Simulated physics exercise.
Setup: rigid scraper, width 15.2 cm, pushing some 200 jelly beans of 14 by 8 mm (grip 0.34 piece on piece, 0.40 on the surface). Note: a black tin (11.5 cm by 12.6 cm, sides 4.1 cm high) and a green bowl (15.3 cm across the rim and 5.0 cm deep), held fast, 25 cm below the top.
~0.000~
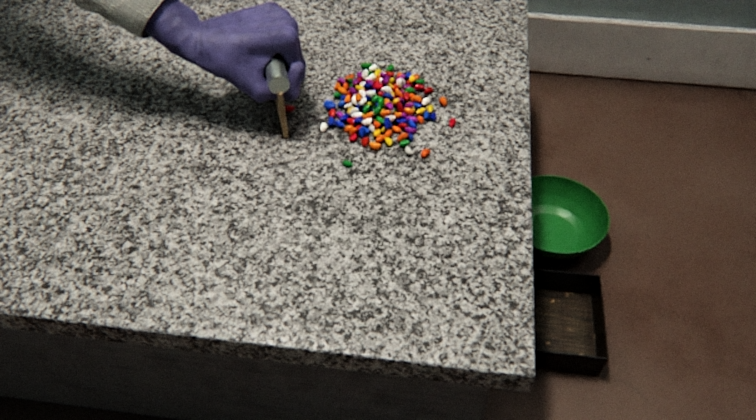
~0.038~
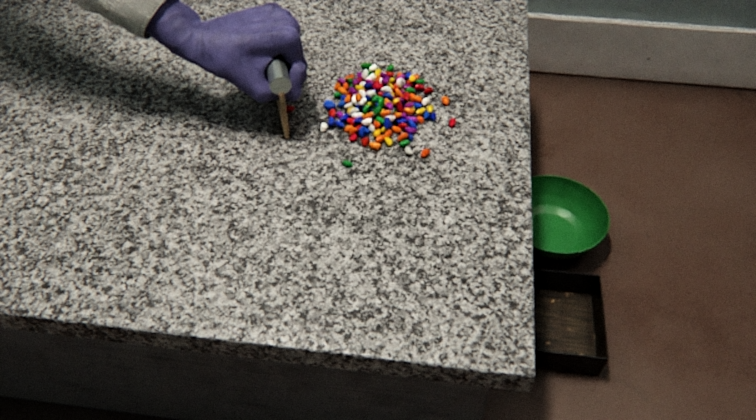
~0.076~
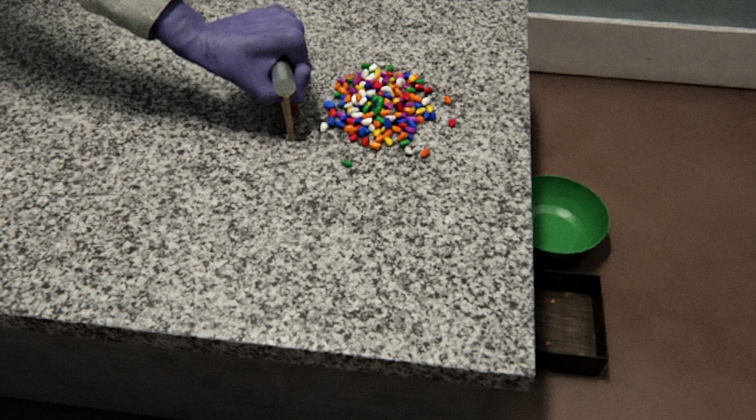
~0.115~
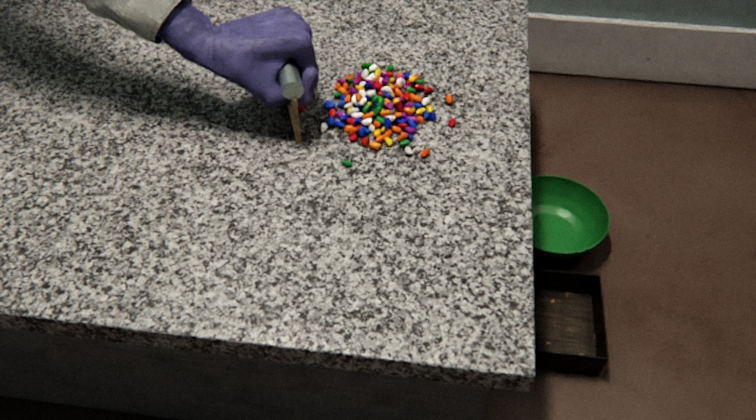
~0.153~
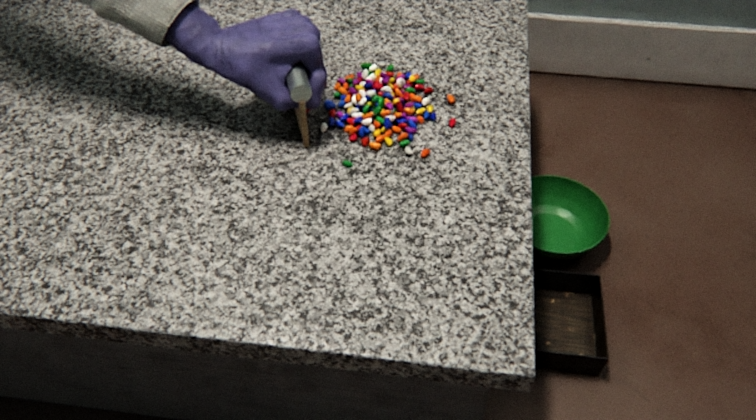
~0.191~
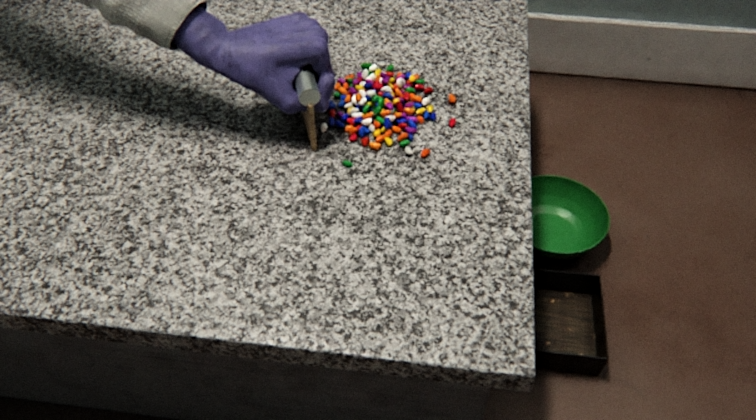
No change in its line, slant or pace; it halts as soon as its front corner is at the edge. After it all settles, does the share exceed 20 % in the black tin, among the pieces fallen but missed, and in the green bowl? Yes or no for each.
Black tin - no, missed - no, green bowl - no.
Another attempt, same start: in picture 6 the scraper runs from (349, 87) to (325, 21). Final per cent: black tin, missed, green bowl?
Black tin: 0; missed: 35; green bowl: 10.
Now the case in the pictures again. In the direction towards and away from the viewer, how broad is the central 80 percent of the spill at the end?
14 cm.
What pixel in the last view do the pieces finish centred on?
Around pixel (440, 104).
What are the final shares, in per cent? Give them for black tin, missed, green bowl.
Black tin 5, missed 0, green bowl 0.
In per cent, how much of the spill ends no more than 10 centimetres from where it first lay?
65 percent or so.
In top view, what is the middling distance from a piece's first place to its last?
That comes to about 6 cm.
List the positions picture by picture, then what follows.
In the first picture, scraper from (281, 101) to (264, 31); moved 0.0 cm; 0 pieces shifted; middle of the spill at (379, 102); black tin at (557, 310); green bowl at (556, 212).
In the second picture, scraper from (283, 101) to (266, 32); moved 0.2 cm; 0 pieces shifted; middle of the spill at (379, 102).
In the third picture, scraper from (287, 103) to (270, 33); moved 0.8 cm; 2 pieces shifted; middle of the spill at (379, 102).
In the fourth picture, scraper from (295, 106) to (276, 36); moved 1.9 cm; 2 pieces shifted; middle of the spill at (379, 102).
In the fifth picture, scraper from (303, 109) to (283, 38); moved 3.0 cm; 2 pieces shifted; middle of the spill at (379, 102).
In the sixth picture, scraper from (311, 113) to (291, 41); moved 4.1 cm; 2 pieces shifted; middle of the spill at (379, 102); black tin at (557, 310); green bowl at (556, 212). Its speed is about 0.29 m/s, heading 24 degrees towards the viewer.
After 0.60 s, scraper 16 cm from its start, spill 14 cm wide; still on top 100 %.
After 1.01 s, scraper 28 cm from its start, spill 18 cm wide; still on top 100 %.
After 1.36 s, scraper 31 cm from its start, spill 19 cm wide; black tin 5 %, off the edge, not caught 5 %, still on top 95 %.
At rest (2.5 s), black tin 5 %, green bowl 0 %, fallen but missed 0 %, still on top 95 %.
